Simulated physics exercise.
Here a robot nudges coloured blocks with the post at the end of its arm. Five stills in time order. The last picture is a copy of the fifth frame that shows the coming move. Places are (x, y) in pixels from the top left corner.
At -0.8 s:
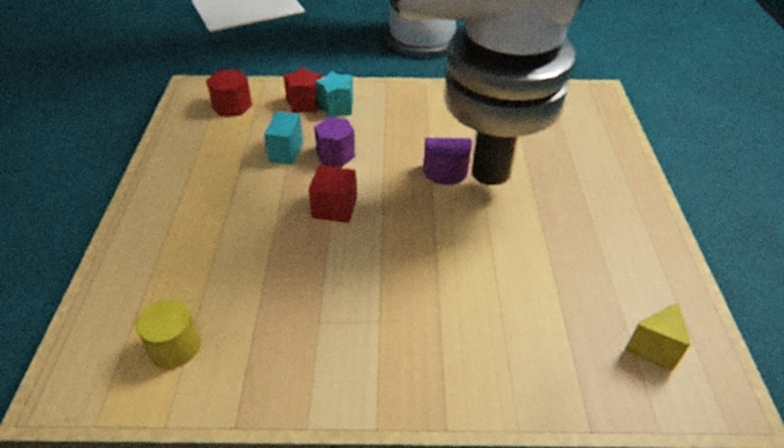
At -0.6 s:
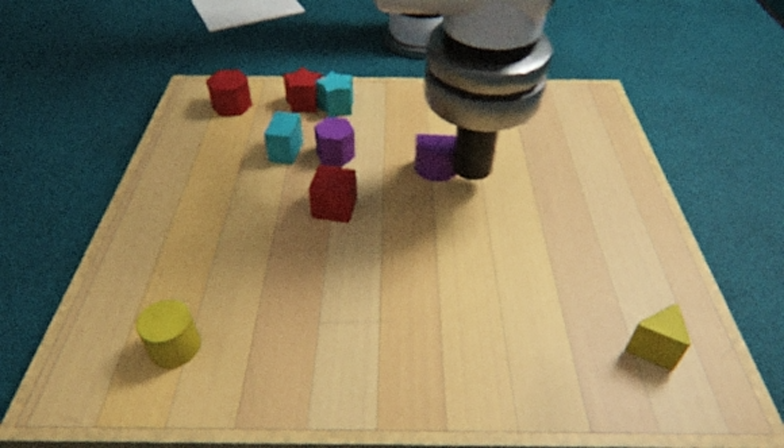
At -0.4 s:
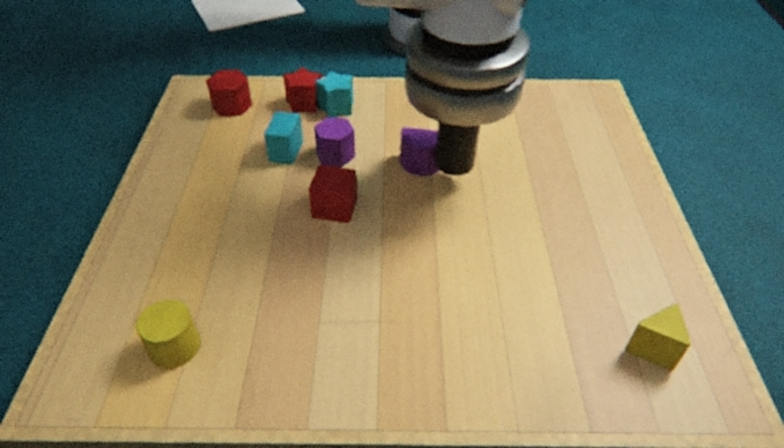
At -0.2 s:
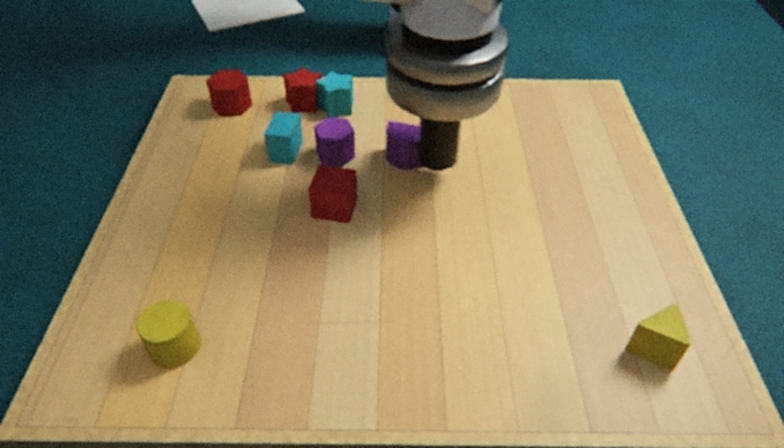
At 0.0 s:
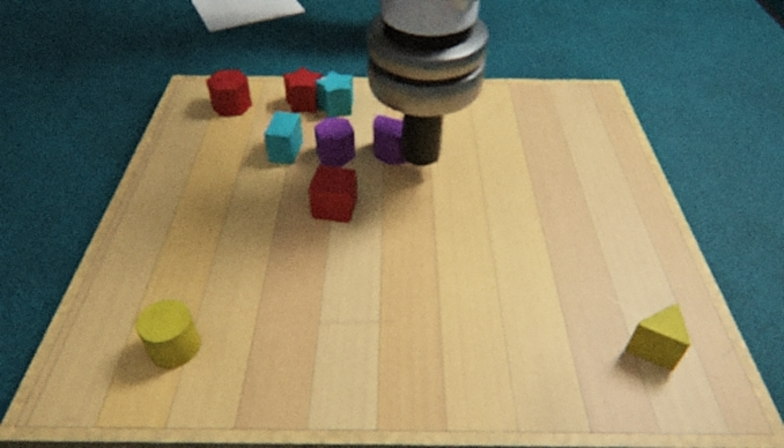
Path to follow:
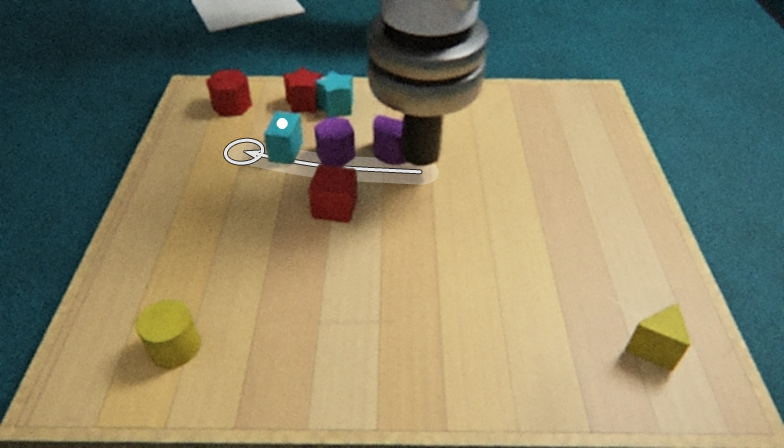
On a wooden board, a robot arm's dark post pushing a purple block steadily left towards another purple block, other blocks unmoved.
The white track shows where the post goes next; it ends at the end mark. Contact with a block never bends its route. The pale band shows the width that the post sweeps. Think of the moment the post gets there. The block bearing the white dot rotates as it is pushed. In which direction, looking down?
Viewed from above: Clockwise.
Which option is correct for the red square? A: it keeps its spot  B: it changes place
(A)
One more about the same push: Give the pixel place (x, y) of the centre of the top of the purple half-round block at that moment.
Around pixel (369, 118).
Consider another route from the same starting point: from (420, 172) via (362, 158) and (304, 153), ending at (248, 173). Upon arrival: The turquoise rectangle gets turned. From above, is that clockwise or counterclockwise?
It turns clockwise.
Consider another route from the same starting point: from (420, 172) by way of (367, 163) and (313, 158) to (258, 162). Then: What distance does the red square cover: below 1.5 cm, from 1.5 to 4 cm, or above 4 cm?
The block shifts less than 1.5 cm.
Drawn move, from (420, 172) via (359, 169) and (300, 162), ending at (244, 151); the dot is on the turquoise rectangle.
What follows on the original path. One third of the way, post (358, 151); purple hexagonal block (329, 127); purple half-round block (369, 118), turned 45° clockwise.
Two thirds of the way, post (297, 145); turquoise rectangle (266, 119), turned 20° anticlockwise; purple hexagonal block (301, 113), turned 60° clockwise; purple half-round block (369, 118), turned 45° clockwise.
At the end, post (240, 134); turquoise rectangle (238, 105), turned 80° clockwise; red square still; purple hexagonal block (300, 112), turned 65° clockwise; purple half-round block (369, 118), turned 45° clockwise.
